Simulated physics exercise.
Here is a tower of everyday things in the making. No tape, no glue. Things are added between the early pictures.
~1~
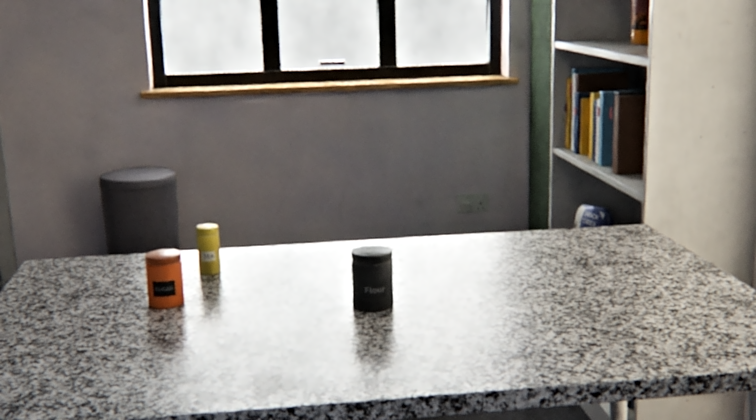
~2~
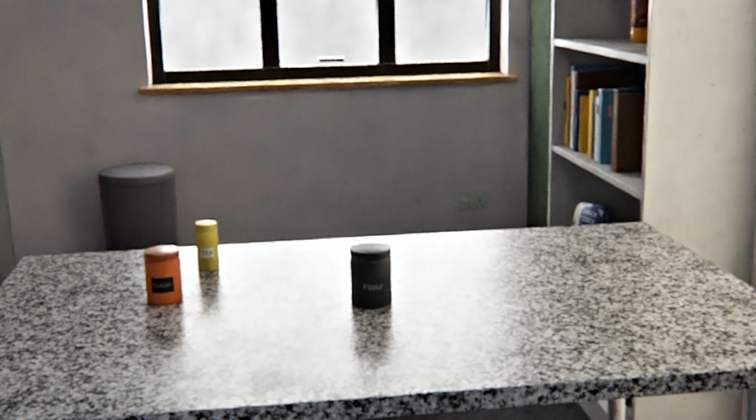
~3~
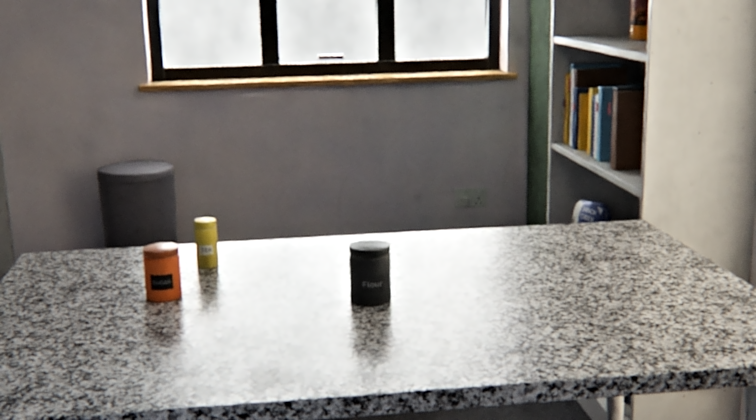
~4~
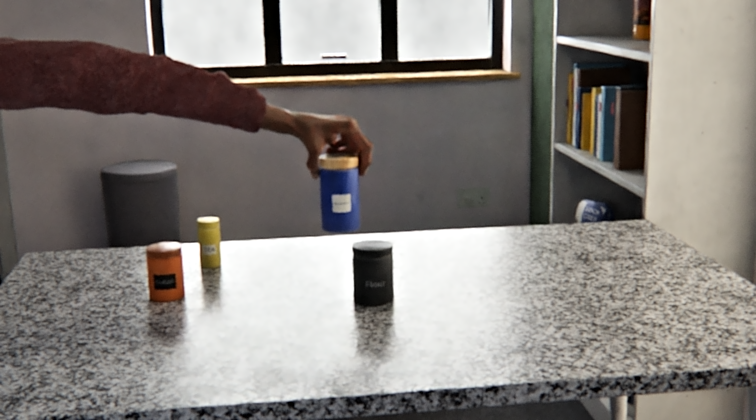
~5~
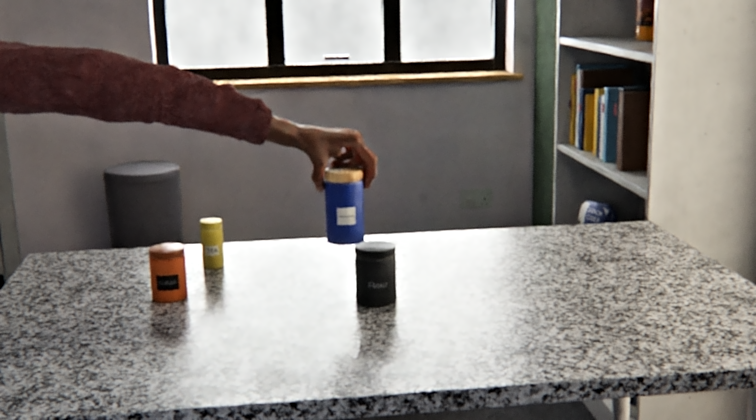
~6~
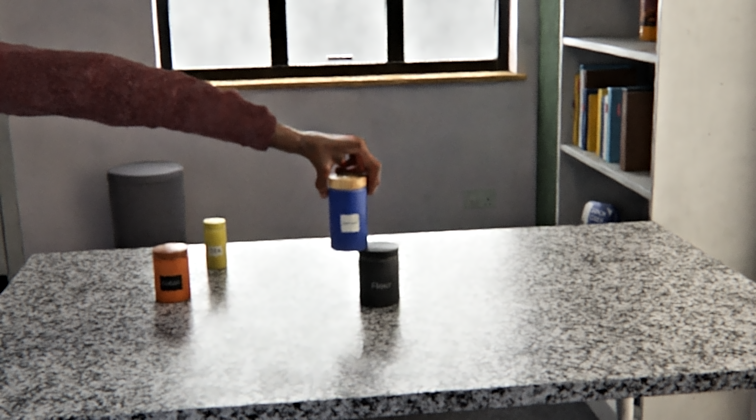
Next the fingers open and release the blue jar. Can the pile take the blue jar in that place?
As it turns out, it gives way.
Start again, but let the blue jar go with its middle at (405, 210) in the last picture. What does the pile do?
Then it loses its balance.
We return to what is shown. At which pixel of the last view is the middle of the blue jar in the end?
Around (303, 288).
Then, 0.30 s on from there, blue jar turned 40° from how it was put near (327, 227).
Then, 0.40 s on from there, blue jar now fallen.
Then, 0.50 s on from there, things are still on the move.
In the end, fallen, blue jar; the other 3 unmoved. At the end, from the last picture's camera, blue jar near (303, 288). The pile loses its balance.
